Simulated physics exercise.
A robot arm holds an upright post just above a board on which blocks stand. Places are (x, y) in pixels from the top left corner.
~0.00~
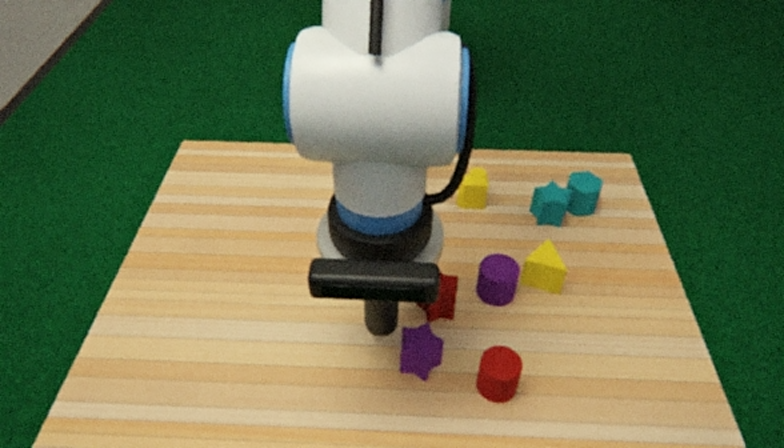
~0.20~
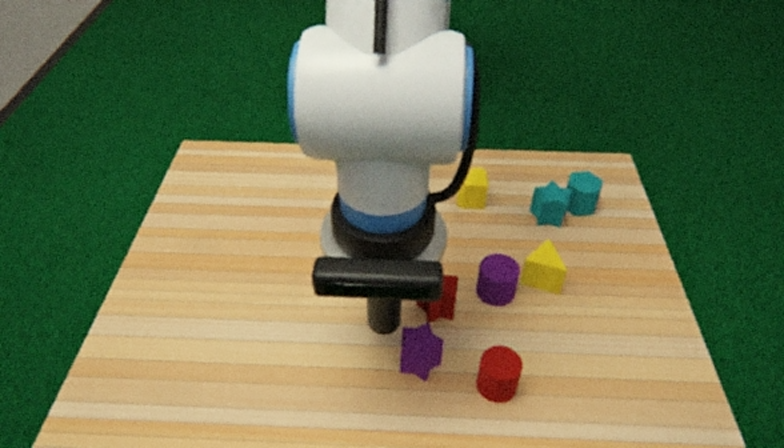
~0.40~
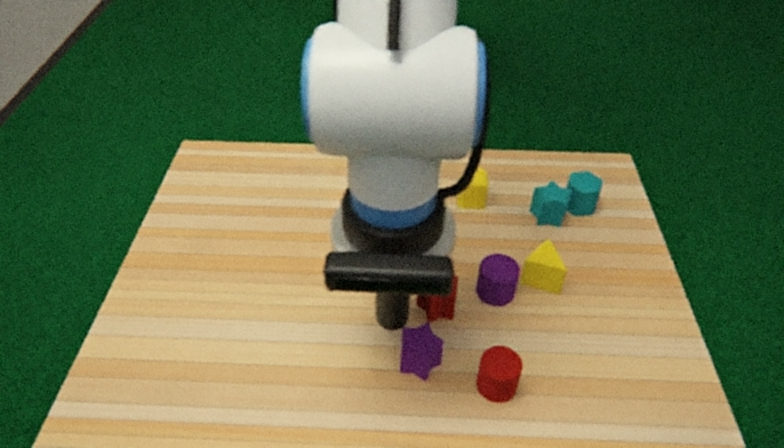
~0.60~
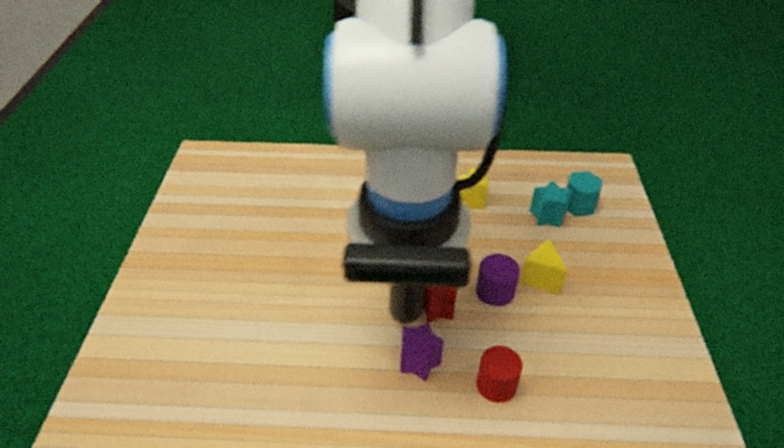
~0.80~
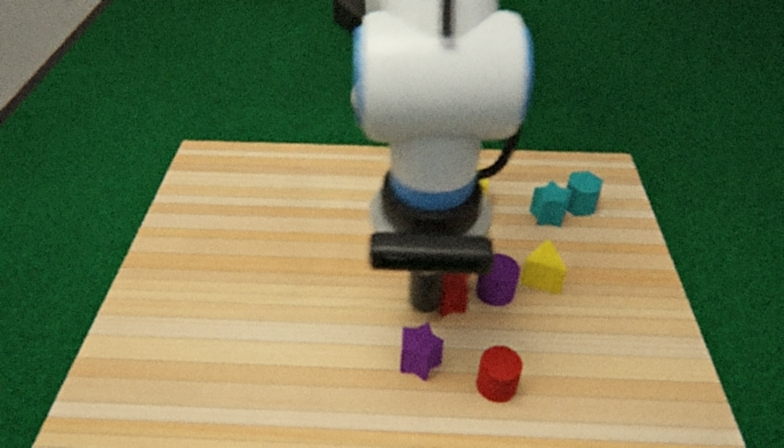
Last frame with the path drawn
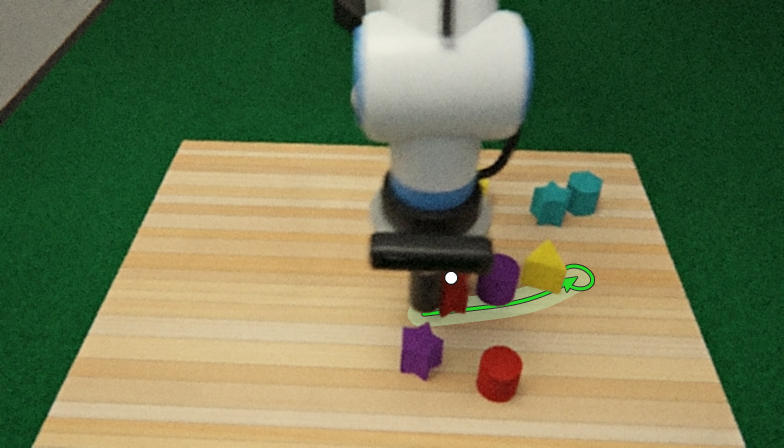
On a striped wooden board over a green surface, a white robot arm moves its dark upright post right and slightly away past a purple star, then nudges a red star-shaped block slightly right while the other blocks stay still.
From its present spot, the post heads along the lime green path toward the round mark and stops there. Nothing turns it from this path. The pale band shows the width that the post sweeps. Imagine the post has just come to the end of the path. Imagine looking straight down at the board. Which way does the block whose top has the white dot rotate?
Bird's-eye view: Counterclockwise.
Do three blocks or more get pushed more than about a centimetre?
Yes, that is how it ends up.
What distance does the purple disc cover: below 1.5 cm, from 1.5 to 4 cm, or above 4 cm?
The block winds up beyond 4 cm from where it is now.
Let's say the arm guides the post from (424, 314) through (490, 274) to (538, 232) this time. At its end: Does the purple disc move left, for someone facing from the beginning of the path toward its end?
I expect not.
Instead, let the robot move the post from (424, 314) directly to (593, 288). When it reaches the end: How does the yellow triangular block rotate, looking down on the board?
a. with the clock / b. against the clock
a
The line goes from (424, 314) via (480, 308) and (534, 298), ending at (577, 277); the dot is on the red star.
On the path given first. One third of the way, post (484, 295); red star (497, 263), turned 30° anticlockwise; purple disc (526, 252); yellow triangular block (562, 250), turned 40° clockwise.
Two thirds of the way, post (538, 285); red star (526, 252), turned 80° anticlockwise; purple disc (539, 229); yellow triangular block (571, 242), turned 90° clockwise.
At the end, post (581, 265); purple star unmoved; red star (529, 251), turned 100° anticlockwise; purple disc (538, 226); yellow triangular block (572, 234), turned 95° clockwise.
